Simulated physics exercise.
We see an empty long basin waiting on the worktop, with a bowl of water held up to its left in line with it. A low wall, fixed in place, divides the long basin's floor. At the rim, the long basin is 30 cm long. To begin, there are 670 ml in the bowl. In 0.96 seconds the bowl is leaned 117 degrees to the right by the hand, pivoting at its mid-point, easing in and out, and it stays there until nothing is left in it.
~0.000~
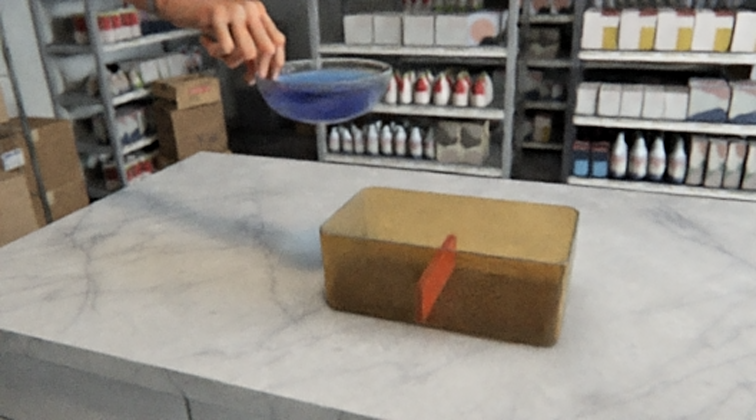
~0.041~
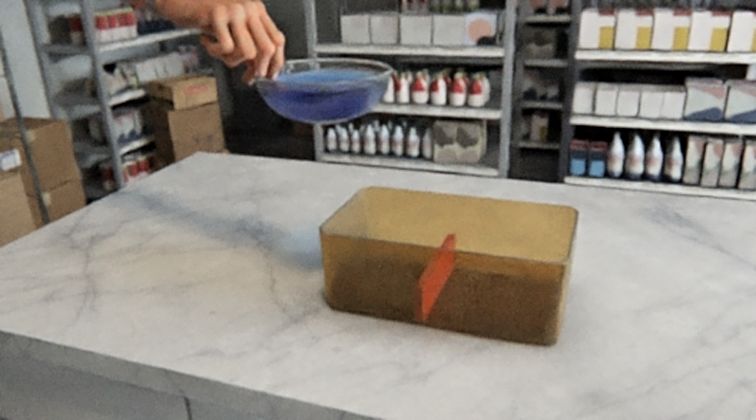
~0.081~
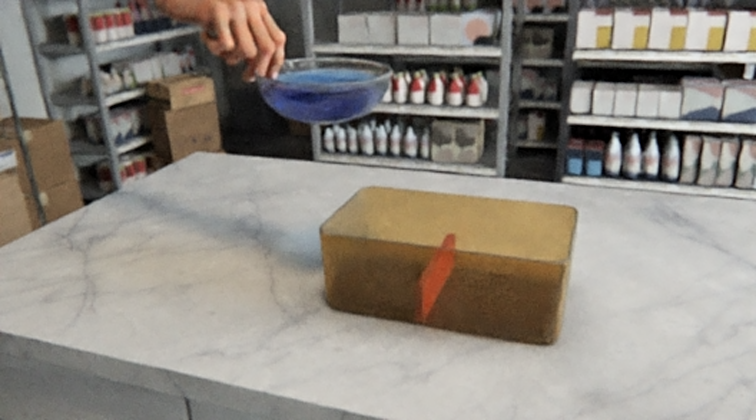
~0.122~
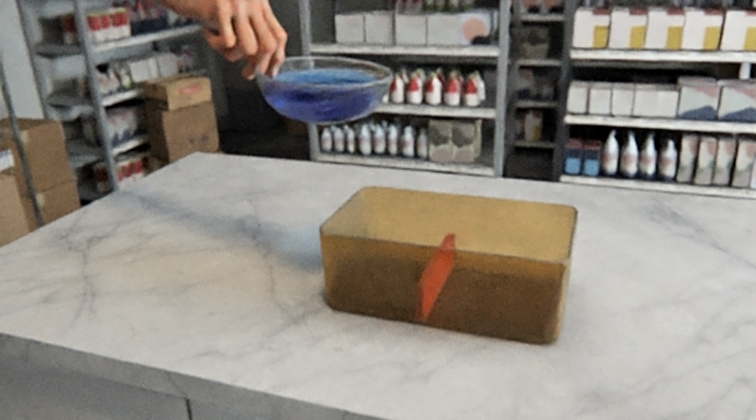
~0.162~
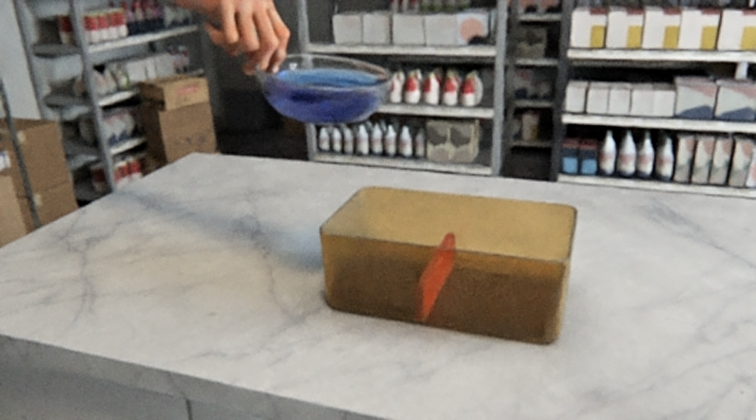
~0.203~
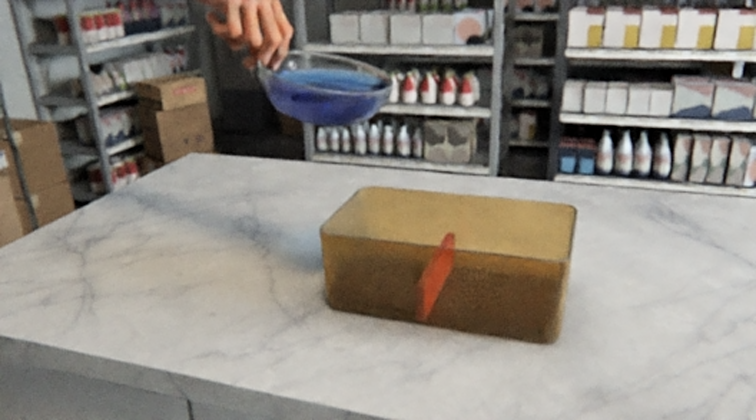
A hand held a clear bowl of blue water above a marble worktop, then slowly leaned it slightly to the right, while an empty amber basin with a low red wall inside sat still.
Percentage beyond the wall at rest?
42 per cent.
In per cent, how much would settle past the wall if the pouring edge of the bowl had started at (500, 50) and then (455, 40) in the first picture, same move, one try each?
Respectively 80 and 90 %.
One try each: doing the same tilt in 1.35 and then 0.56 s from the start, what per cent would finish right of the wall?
In turn about 50 and 20 per cent.
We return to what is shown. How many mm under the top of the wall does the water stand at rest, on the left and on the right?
Left 32 mm, right 40 mm.
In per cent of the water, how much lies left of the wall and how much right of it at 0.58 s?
Around 10 on the left side and 22 on the right side.
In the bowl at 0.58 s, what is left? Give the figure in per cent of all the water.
About 18 percent.
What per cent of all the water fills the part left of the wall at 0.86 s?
Roughly 56 percent.
Then, 0.58 s in, the tilt is 77° and 18 per cent is still to pour, 11 is left of the wall and 21 right of it.
Then, 0.86 s in, the tilt is 114° and 0 per cent is still to pour, 56 is left of the wall and 41 right of it.
Then, 1.15 s in, the tilt is 117° and 0 per cent is still to pour, 56 is left of the wall and 42 right of it.
Then, 1.46 s in, the tilt is 117° and 0 per cent is still to pour, 56 is left of the wall and 42 right of it.
Finally, 56 per cent lies left of the wall, 42 right of it and 2 outside.
